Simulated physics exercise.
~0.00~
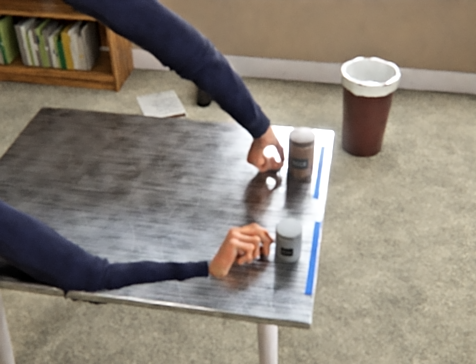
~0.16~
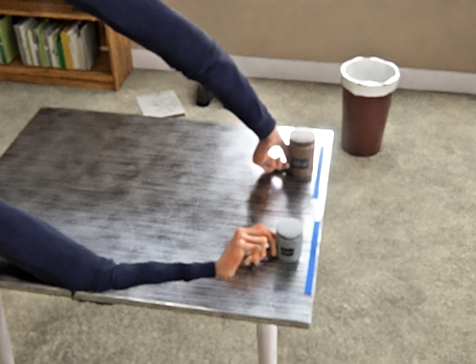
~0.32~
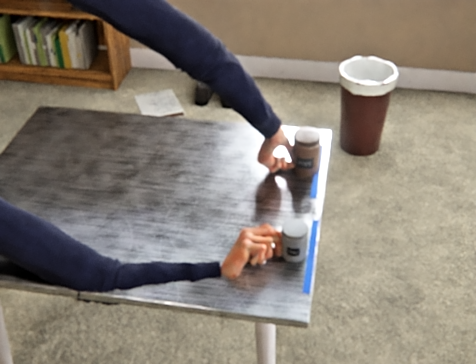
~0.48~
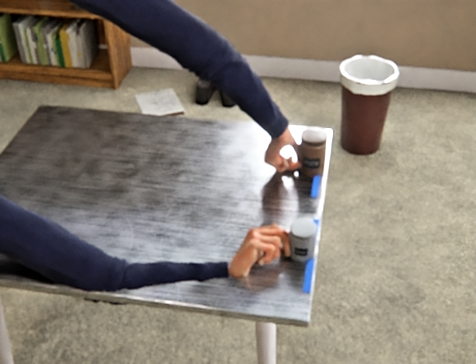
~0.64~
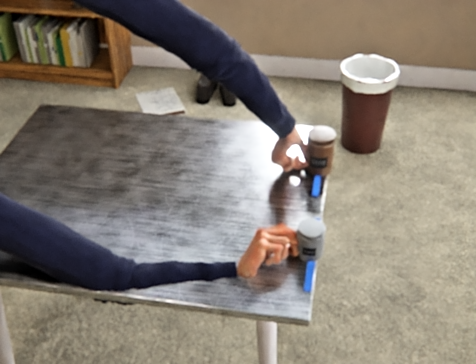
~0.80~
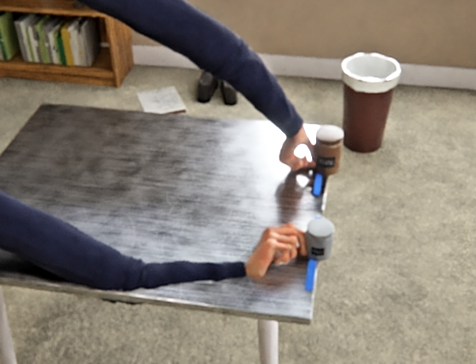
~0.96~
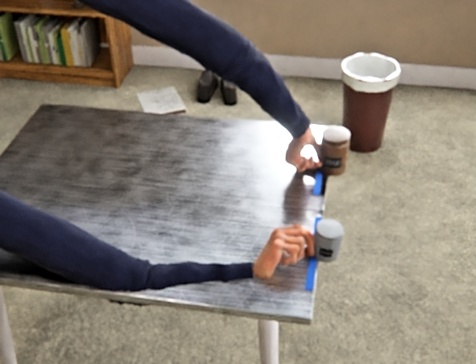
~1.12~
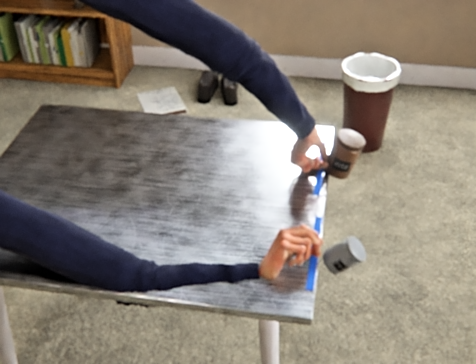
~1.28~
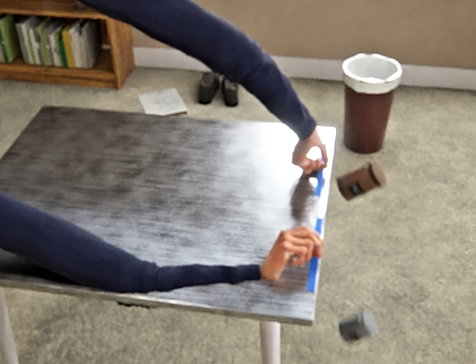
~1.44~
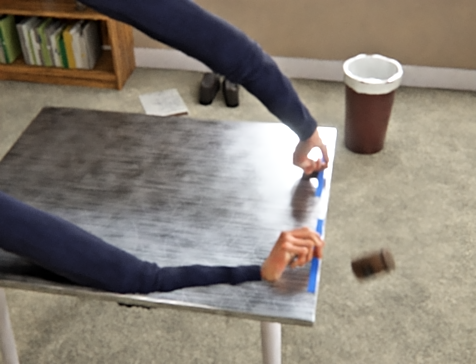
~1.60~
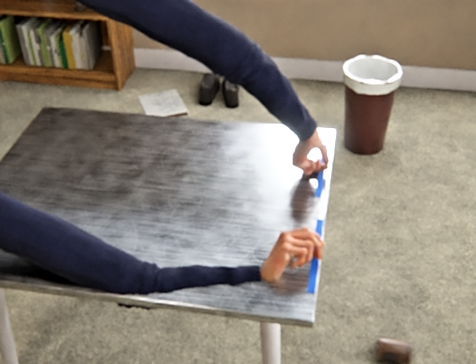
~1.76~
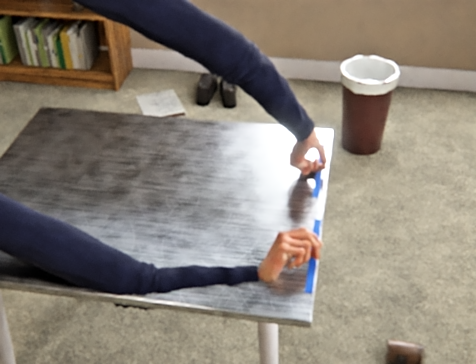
Two hands slowly pushing a brown jar and a grey jar rightward across a table until both tip off the edge and fall.
